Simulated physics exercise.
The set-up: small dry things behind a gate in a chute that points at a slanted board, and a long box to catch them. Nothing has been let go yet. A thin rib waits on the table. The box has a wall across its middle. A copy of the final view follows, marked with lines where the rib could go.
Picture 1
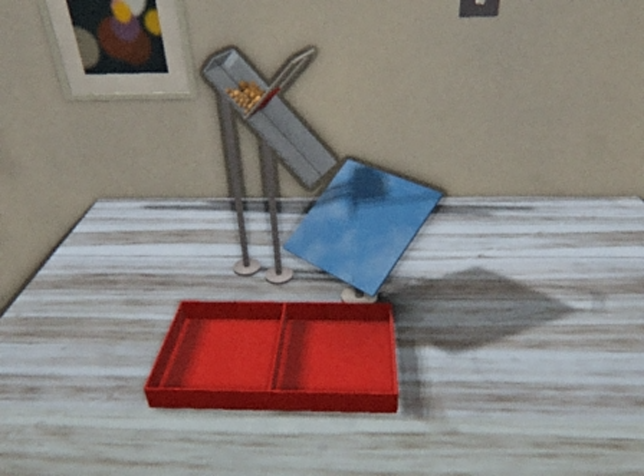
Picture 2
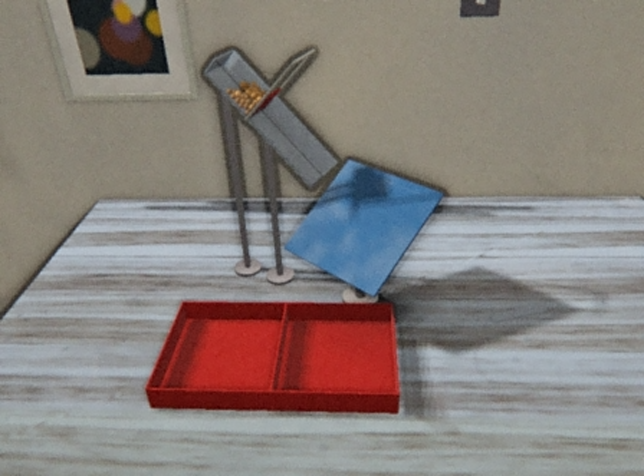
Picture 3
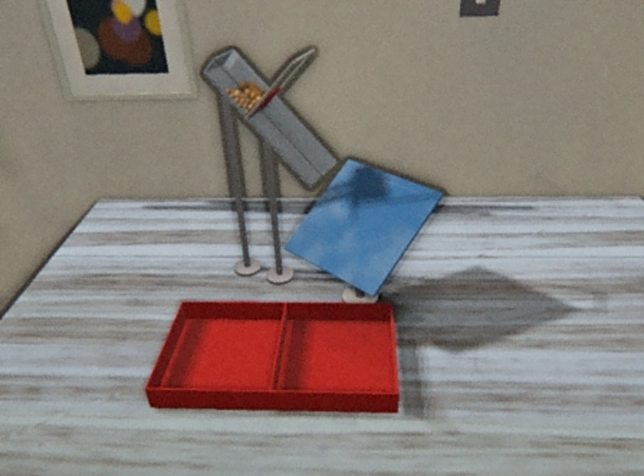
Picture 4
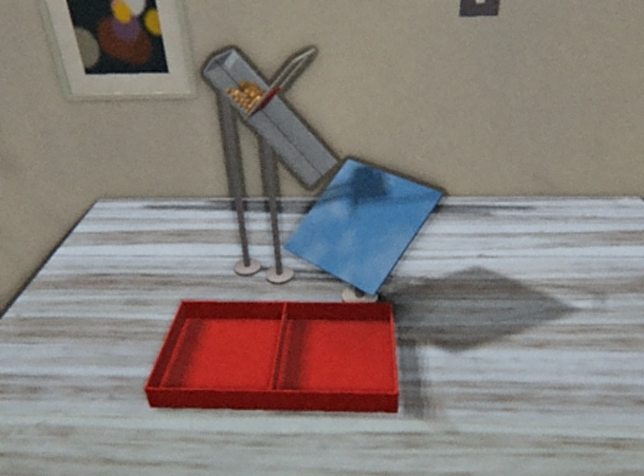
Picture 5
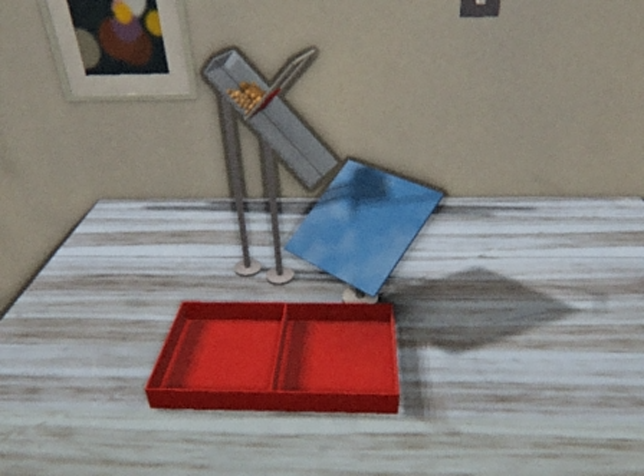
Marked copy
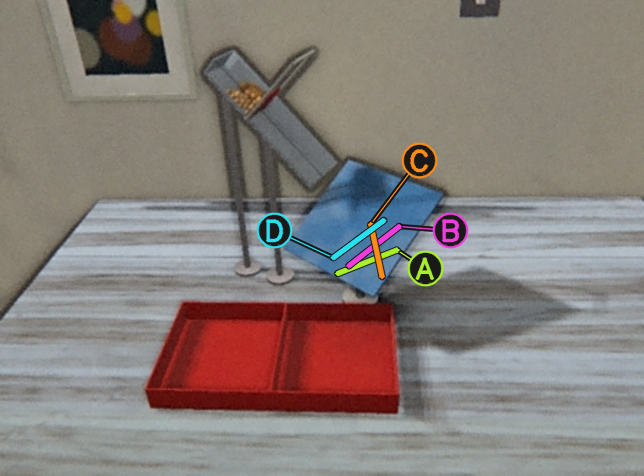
At first, small orange-brown pieces sit behind a closed gate in a sloping grey chute on thin legs, above a tilted blue board and a red box split by a middle wall. Nothing visibly moves after that; the pieces stay bunched behind the gate, and the box remains empty.
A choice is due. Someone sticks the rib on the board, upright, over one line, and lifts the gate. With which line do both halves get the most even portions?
D is best.
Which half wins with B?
Right.
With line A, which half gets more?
The right half.
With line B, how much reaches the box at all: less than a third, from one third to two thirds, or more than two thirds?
More than two thirds.
On the marked copy, line A from (397, 250) to (337, 273); line B from (399, 226) to (348, 265); line C from (370, 224) to (382, 276); line D from (383, 220) to (333, 257).
With A, of what is caught, about a quarter in the left half, most in the right.
With B, of what is caught, about a quarter in the left half, most in the right.
With C, of what is caught, about a quarter in the left half, most in the right.
With D, of what is caught, about half in the left half, about half in the right.
